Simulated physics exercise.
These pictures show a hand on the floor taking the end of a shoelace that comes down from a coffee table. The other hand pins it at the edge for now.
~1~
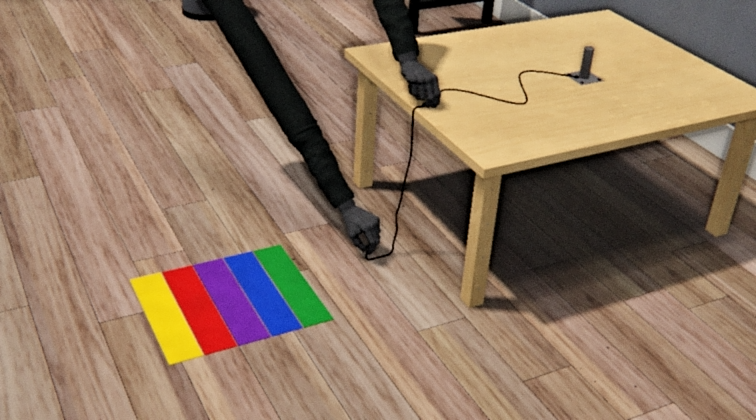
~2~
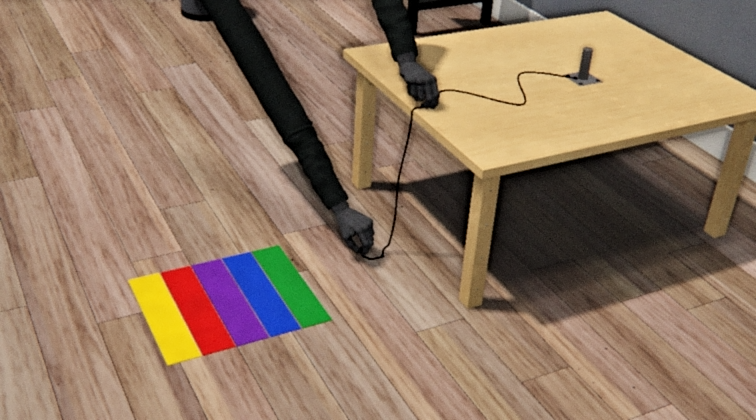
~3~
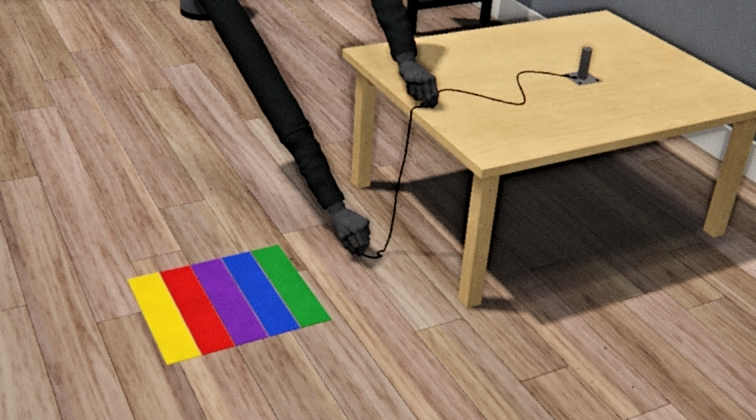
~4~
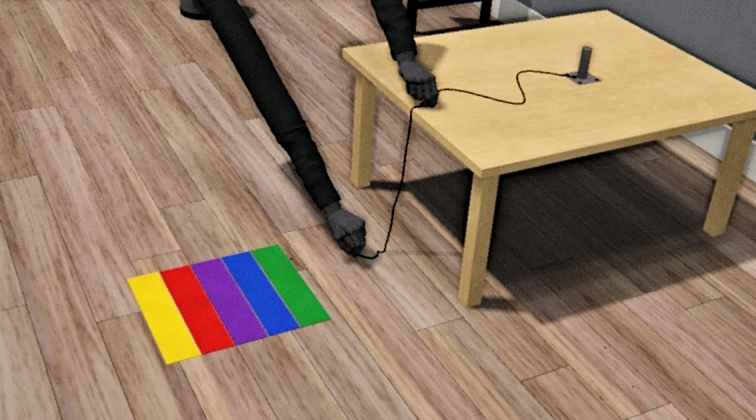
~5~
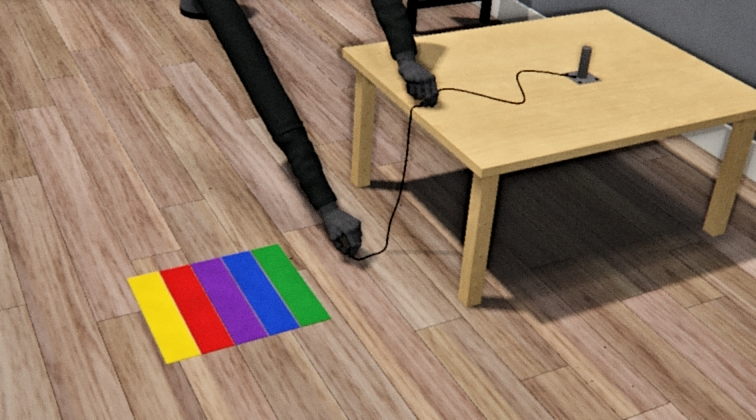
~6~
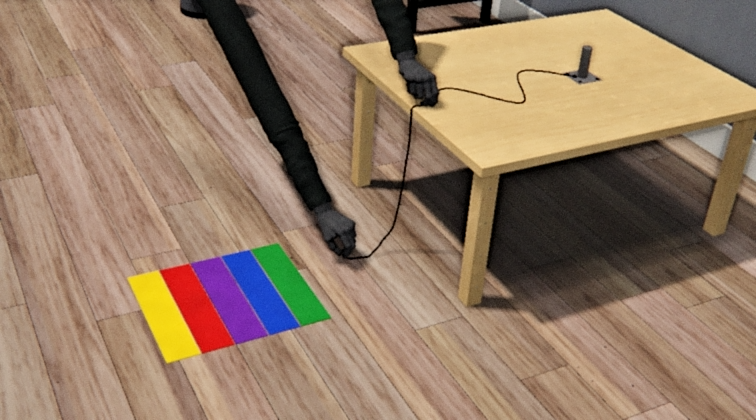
At first, a dark hand on the floor holds the end of a black cord hanging from a wooden table, while another hand pins it at the table's edge. The lower hand then slides the end slightly left, nearer the green side of a striped, multicoloured patch, as the upper hand stays put.
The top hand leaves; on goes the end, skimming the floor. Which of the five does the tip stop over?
It halts on the yellow strip.
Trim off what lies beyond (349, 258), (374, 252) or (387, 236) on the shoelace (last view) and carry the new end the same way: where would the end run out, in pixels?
Near (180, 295), (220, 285) and (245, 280).
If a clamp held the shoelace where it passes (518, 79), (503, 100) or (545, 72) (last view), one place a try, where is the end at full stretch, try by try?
Near (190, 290), (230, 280) and (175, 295).
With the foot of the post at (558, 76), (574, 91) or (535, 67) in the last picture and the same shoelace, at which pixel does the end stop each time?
In that order: (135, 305), (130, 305) and (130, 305).
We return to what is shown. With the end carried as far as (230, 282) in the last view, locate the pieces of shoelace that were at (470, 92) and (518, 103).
They go to (416, 107) and to (463, 100).
Soon after, end near (230, 282); over purple.
Then, end near (189, 292); over red.
At full stretch, end near (163, 298); over yellow. Over yellow.
